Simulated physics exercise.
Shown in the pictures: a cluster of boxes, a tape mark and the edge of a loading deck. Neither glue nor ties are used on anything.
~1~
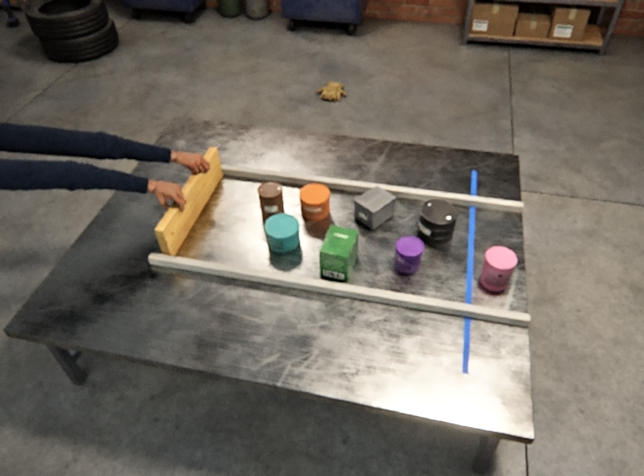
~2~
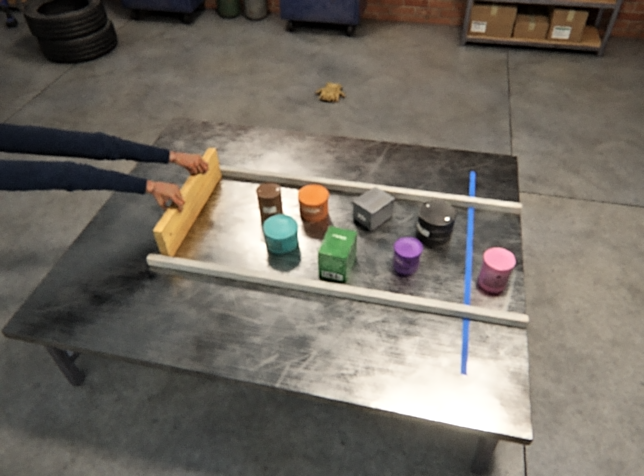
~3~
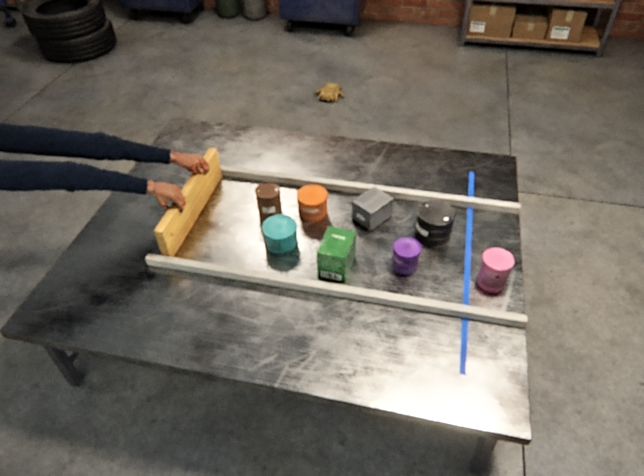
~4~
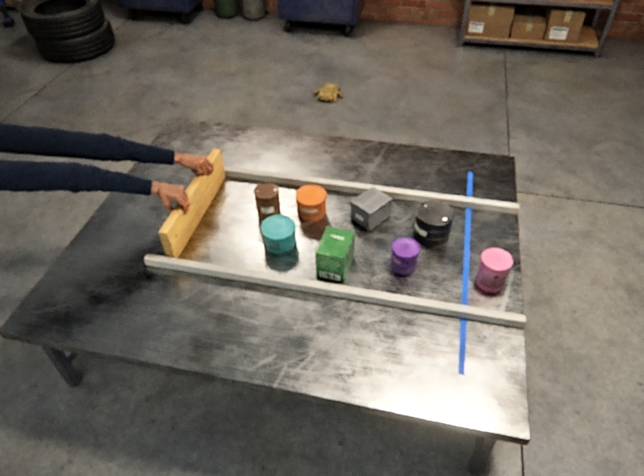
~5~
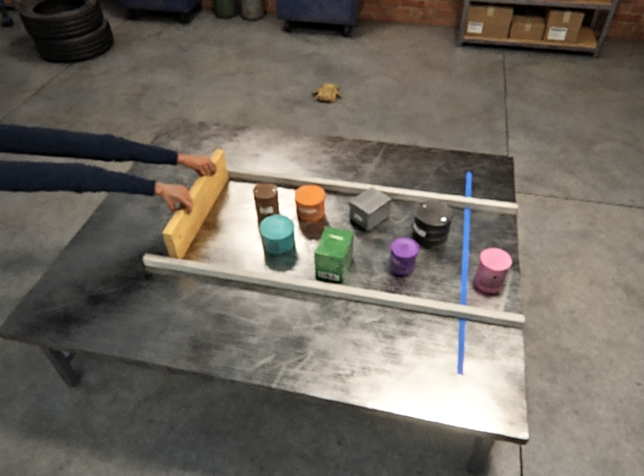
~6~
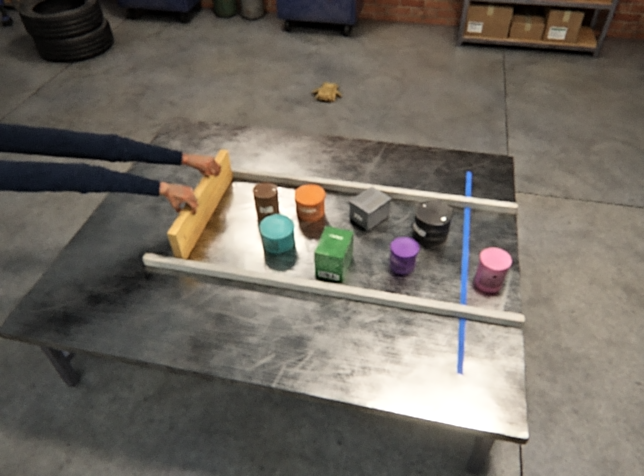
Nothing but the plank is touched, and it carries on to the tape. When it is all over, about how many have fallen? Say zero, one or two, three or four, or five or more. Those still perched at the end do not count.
The push is going to send one or two over the edge.
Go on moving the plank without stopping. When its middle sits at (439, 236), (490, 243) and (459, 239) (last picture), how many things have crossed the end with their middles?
It comes out as 0, then 4, then 1.
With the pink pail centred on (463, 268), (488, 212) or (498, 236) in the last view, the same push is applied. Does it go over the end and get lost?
In that order, it comes down; is lost; goes over.
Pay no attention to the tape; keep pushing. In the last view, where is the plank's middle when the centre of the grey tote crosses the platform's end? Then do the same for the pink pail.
(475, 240) and (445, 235), more or less.
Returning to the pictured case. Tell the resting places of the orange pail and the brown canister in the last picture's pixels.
In the last picture the orange pail sits at (485, 211) while the brown canister sits at (482, 232).
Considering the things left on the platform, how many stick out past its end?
Counting them gives 3.
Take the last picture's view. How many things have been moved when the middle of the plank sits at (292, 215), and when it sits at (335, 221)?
At the first place 3, at the second 5.
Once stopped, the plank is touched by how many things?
Result: 4 in all.
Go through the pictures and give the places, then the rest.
The first picture shows pink pail (497, 270); black canister (437, 222); purple pail (409, 255); plank (193, 200); tape (471, 254).
The second picture shows black canister (435, 223); orange pail (313, 204).
The third picture shows purple pail (406, 256); plank (192, 201).
The fourth picture shows pink pail (493, 271); grey tote (371, 209).
The fifth picture shows black canister (432, 224); brown canister (267, 202).
The sixth picture shows pink pail (492, 271); black canister (432, 223); purple pail (403, 256); plank (204, 203); tape (466, 255).
Soon after, none off yet; pink pail at rest near (492, 271); black canister at rest near (432, 223); purple pail at rest near (403, 256).
Then, none off yet; pink pail at rest near (492, 271); black canister moved about its own width near (475, 239); purple pail moved well along near (459, 268).
By the end, the number that fall off is one or two; fallen, pink pail.
